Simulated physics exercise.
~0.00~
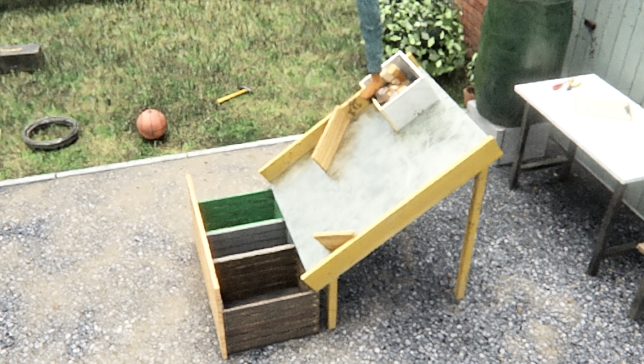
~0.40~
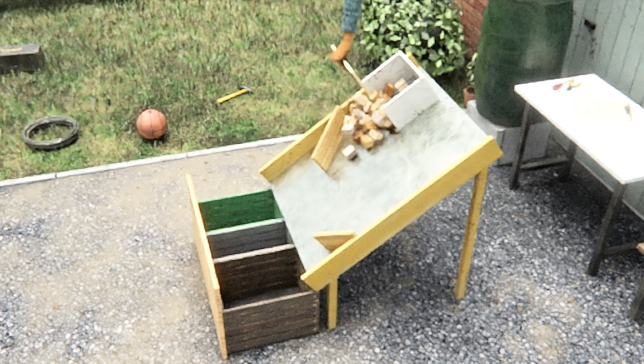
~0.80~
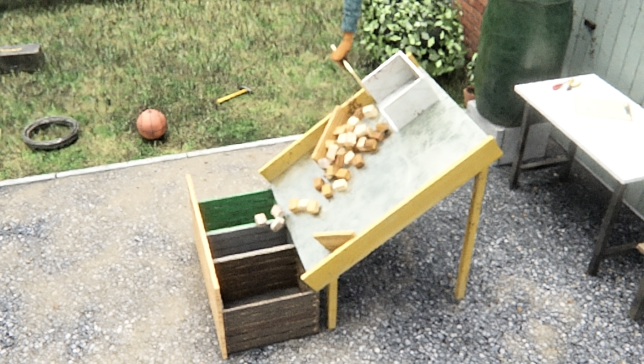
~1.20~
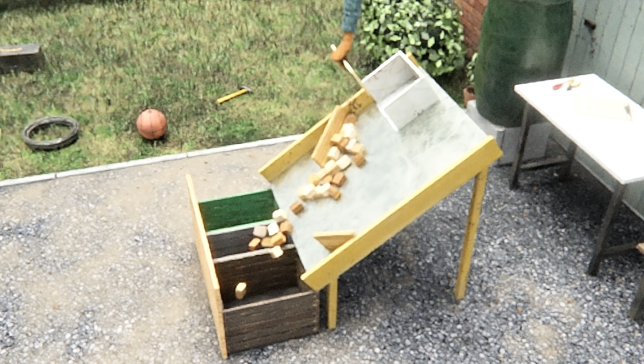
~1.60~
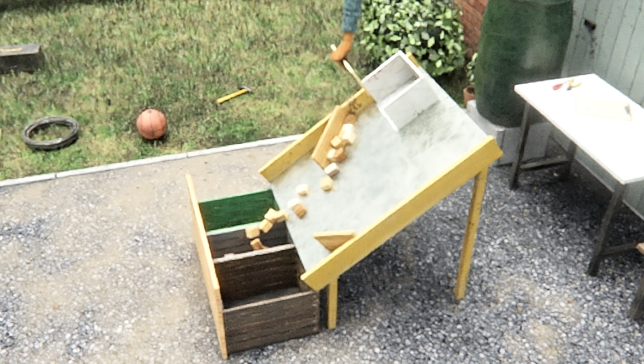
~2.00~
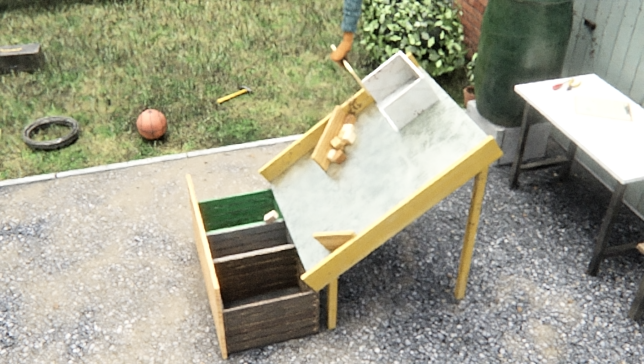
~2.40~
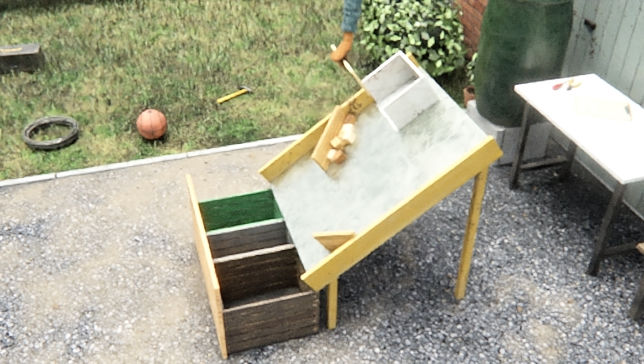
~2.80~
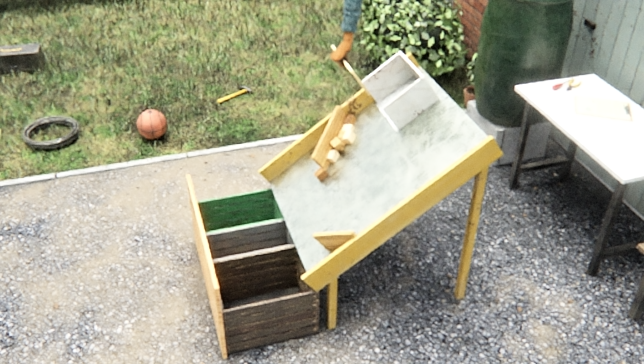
In a gravel yard, a gloved hand holds a gate clear as wooden blocks tumble down a tilted table into bins, some staying behind.
